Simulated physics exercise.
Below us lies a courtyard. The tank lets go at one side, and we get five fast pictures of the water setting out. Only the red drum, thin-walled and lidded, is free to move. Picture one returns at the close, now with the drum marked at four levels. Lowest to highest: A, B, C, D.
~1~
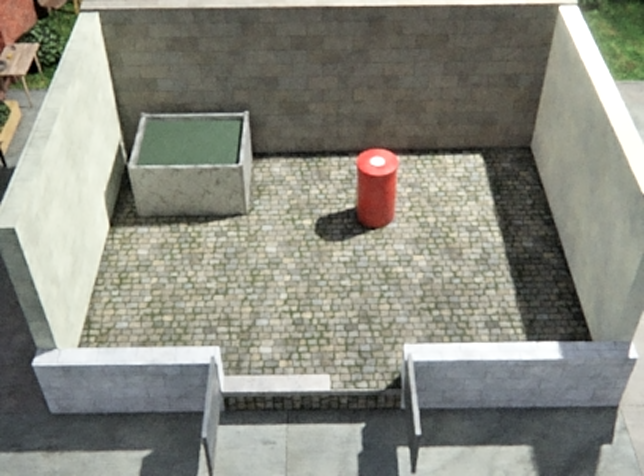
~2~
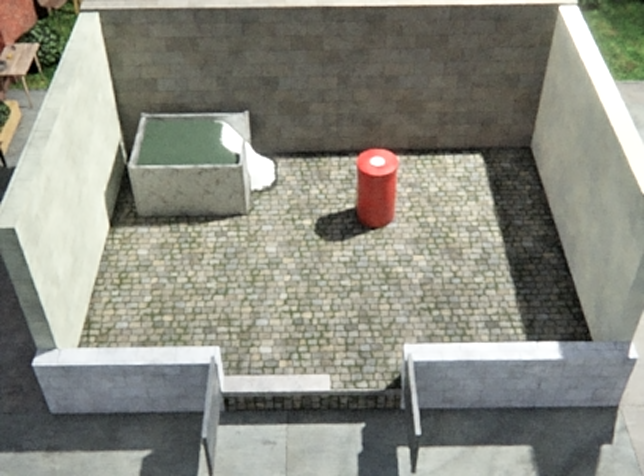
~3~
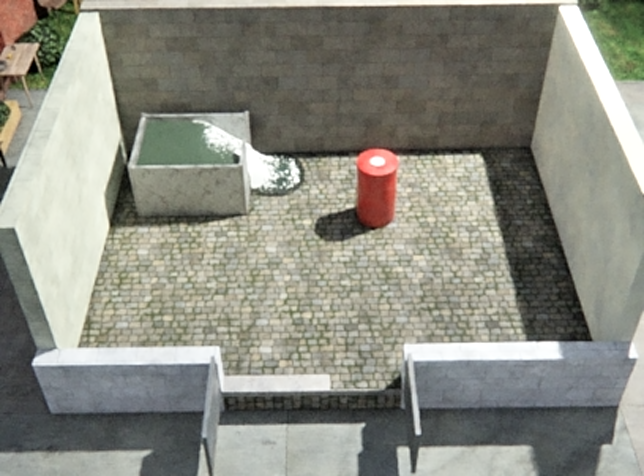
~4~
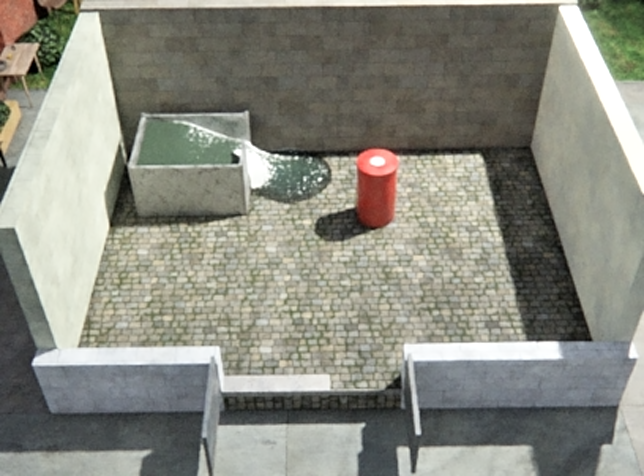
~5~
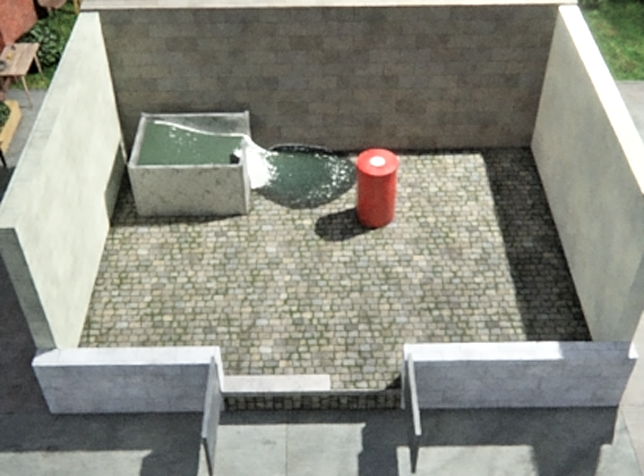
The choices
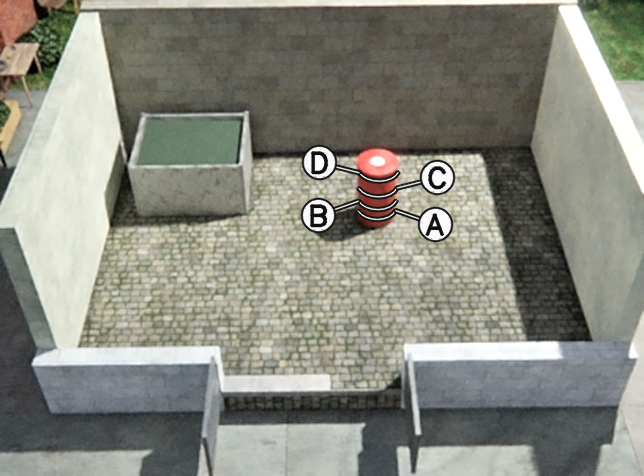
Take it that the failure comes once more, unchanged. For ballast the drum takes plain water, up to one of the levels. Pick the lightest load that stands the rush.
A will do.
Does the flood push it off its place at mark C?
No, not at all.
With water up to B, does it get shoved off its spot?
No, that is safe.
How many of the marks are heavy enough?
All of the four.
In white, A at (377, 219); B at (378, 209); C at (378, 196); D at (379, 181); from the bottom up A, B, C, D.
With A, it shifts by a finger or two and stays.
With B, it does not move.
With C, it does not move.
With D, it does not move.
